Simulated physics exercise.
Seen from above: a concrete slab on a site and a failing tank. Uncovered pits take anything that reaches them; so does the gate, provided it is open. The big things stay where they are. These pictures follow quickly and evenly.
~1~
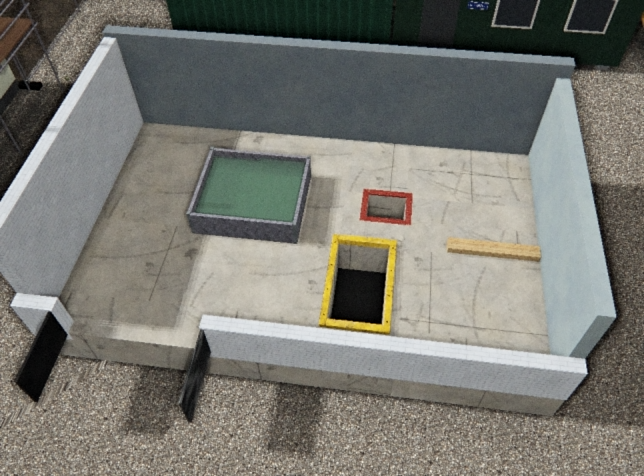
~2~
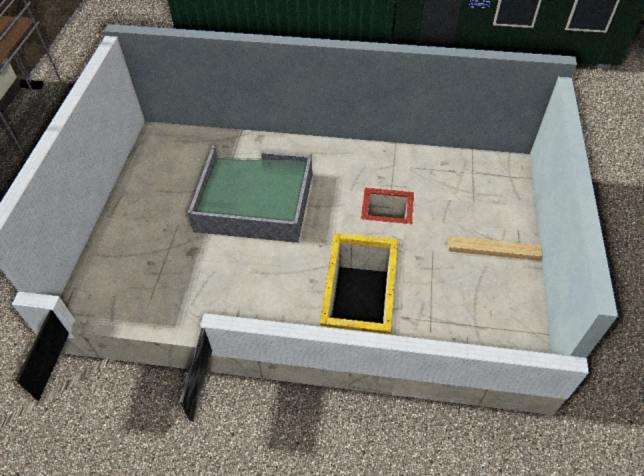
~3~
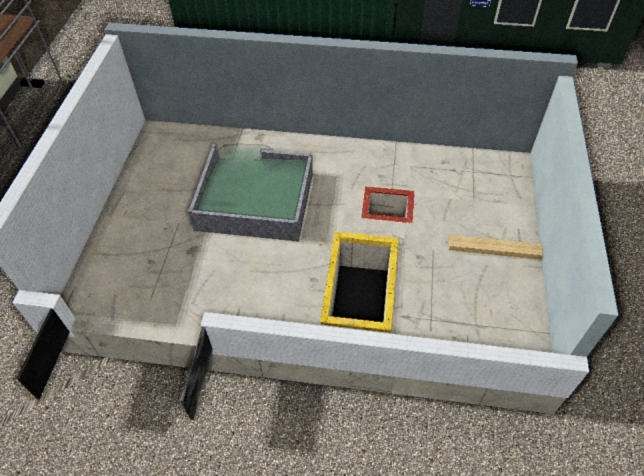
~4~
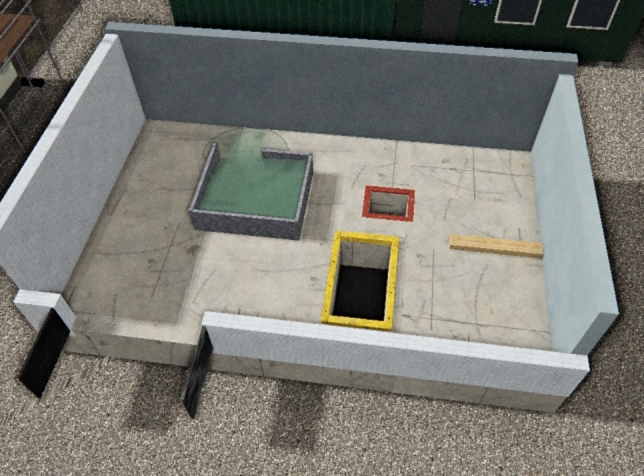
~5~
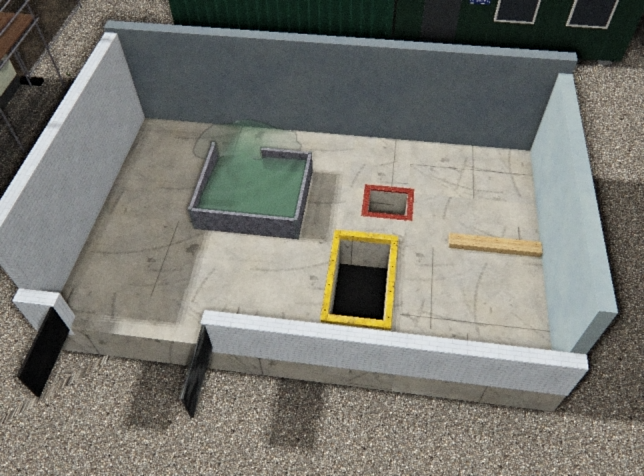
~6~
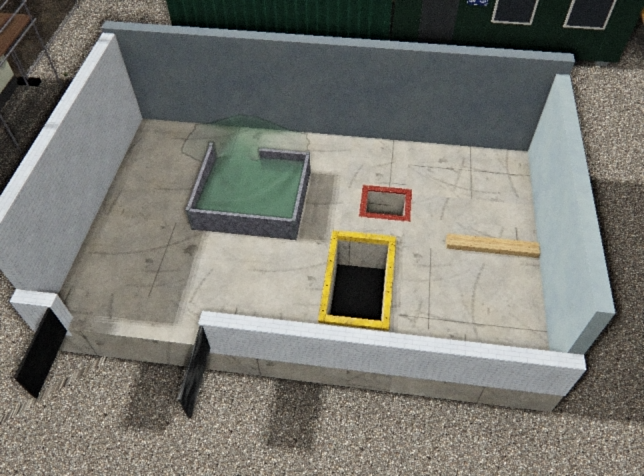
On a walled concrete slab, a gap opens in the far side of a tank and green water spills out, spreading behind it.
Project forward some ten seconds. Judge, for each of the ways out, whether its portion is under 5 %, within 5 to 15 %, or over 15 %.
As I see it, the gate will drain in excess of fifteen per cent, the yellow pit will drain shy of five per cent, the red pit will drain five to fifteen per cent inclusive.
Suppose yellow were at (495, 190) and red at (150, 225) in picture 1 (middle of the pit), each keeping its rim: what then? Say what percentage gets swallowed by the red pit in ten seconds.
Out of every hundred parts, the red pit gets 15.
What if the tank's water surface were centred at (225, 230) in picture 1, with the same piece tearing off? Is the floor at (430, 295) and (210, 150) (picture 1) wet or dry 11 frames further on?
Taking them in order, the first is left untouched and the second is inundated.
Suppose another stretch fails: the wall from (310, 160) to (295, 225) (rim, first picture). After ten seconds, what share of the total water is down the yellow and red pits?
In percent: Yellow 6, red 45.
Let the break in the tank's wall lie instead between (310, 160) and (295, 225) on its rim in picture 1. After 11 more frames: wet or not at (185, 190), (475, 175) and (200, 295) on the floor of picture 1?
Listed in order, they come out without a puddle, sitting in a pool and without a puddle.
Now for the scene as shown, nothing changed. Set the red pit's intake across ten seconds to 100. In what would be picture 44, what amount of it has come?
Around 55 %.
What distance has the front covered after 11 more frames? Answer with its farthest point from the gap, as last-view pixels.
The front's farthest point is close to (419, 148).
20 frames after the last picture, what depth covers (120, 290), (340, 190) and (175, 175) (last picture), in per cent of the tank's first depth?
In order: 0, 4, 2 %.
A moment on, water covers 10 % of the floor; the gate 0 %, the yellow pit 0 %, the red pit 0 %.
Next, water covers 20 % of the floor; the gate 0 %, the yellow pit 0 %, the red pit 0 %.
Then, water covers 40 % of the floor; the gate 0 %, the yellow pit 0 %, the red pit 2 %.
Later, water covers 60 % of the floor; the gate 5 %, the yellow pit 0 %, the red pit 5 %.
In the end, water covers 65 % of the floor; the gate 17 %, the yellow pit 0 %, the red pit 8 %.
